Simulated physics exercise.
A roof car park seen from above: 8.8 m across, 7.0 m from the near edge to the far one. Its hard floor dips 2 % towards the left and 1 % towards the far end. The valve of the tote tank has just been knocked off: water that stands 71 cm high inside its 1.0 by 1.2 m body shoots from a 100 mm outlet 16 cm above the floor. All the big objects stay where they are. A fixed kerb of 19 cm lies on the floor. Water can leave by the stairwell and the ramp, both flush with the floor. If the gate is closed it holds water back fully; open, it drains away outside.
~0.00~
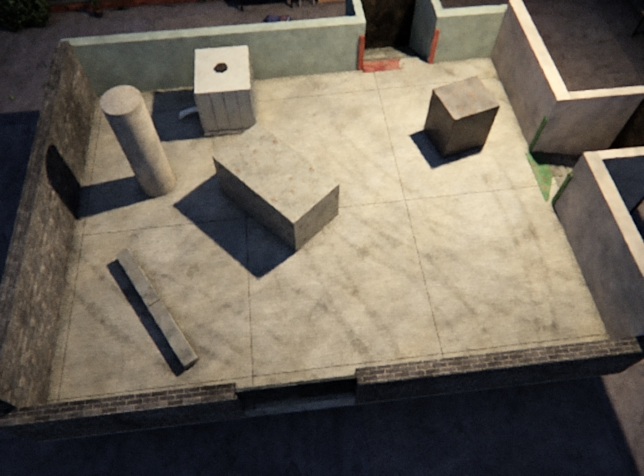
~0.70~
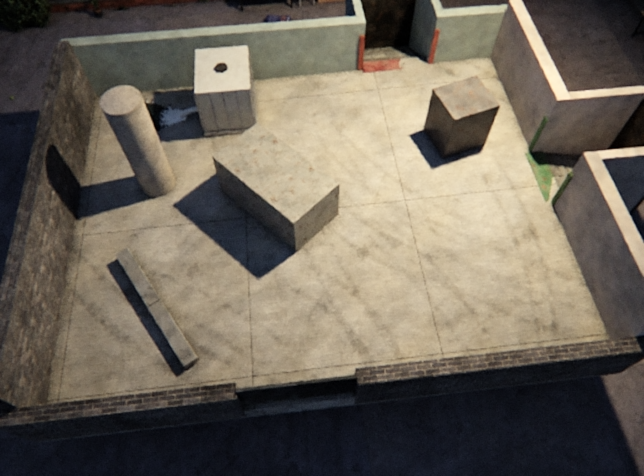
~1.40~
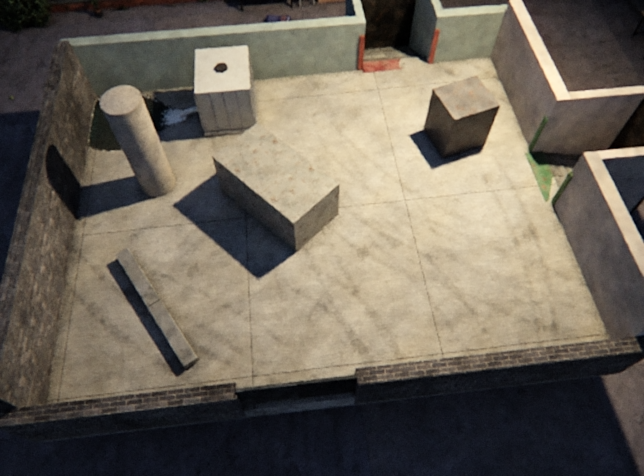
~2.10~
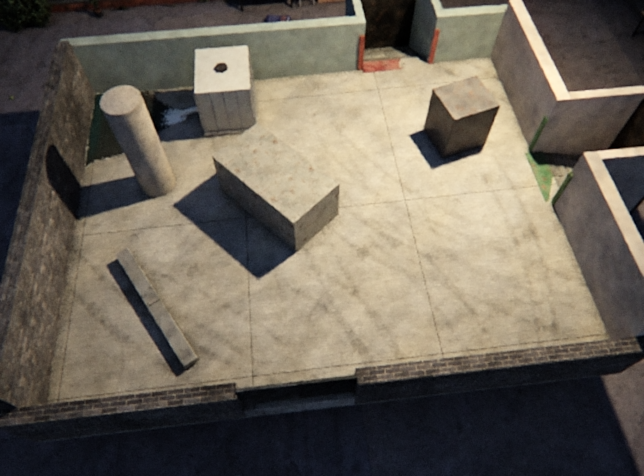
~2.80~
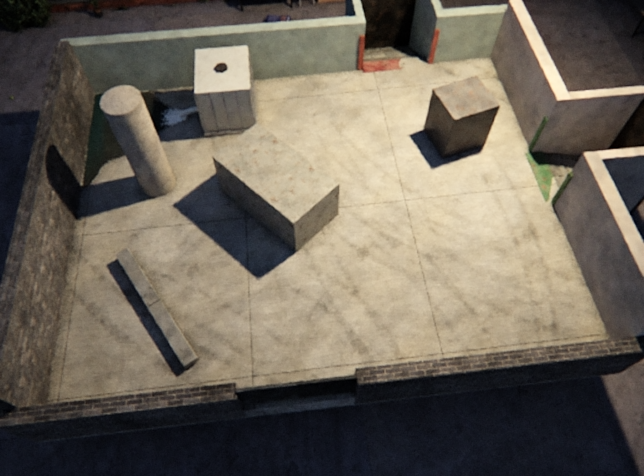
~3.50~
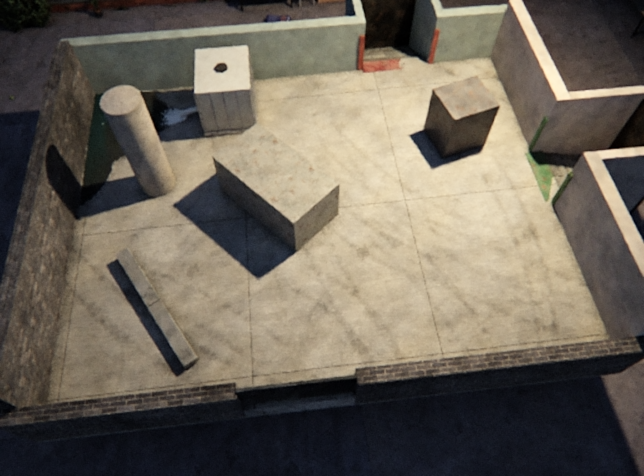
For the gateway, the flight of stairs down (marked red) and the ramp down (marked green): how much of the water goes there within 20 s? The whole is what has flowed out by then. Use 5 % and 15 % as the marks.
Shares: The gateway takes not even 5 %; the flight of stairs down (marked red) takes less than 5 %; the ramp down (marked green) takes under 5 %.
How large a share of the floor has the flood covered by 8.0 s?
Near 10 per cent is wet.
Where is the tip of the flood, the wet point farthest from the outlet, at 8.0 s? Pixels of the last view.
At about (66, 290).
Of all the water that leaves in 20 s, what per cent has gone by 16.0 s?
Some 0 per cent by then.
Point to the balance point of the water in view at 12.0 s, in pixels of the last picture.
At about (123, 155).
After 5.0 s water covers 5 % of the floor and is deepest (8 cm) near (97, 99); gone so far, the gateway 0 %, the flight of stairs down (marked red) 0 %, the ramp down (marked green) 0 %.
After 8.0 s water covers 10 % of the floor and is deepest (8 cm) near (97, 99); gone so far, the gateway 0 %, the flight of stairs down (marked red) 0 %, the ramp down (marked green) 0 %.
After 12.0 s water covers 15 % of the floor and is deepest (9 cm) near (97, 99); gone so far, the gateway 0 %, the flight of stairs down (marked red) 0 %, the ramp down (marked green) 0 %.
After 16.0 s water covers 20 % of the floor and is deepest (9 cm) near (97, 99); gone so far, the gateway 0 %, the flight of stairs down (marked red) 0 %, the ramp down (marked green) 0 %.
After 20.0 s water covers 20 % of the floor and is deepest (9 cm) near (92, 129); gone so far, the gateway 0 %, the flight of stairs down (marked red) 0 %, the ramp down (marked green) 0 %.
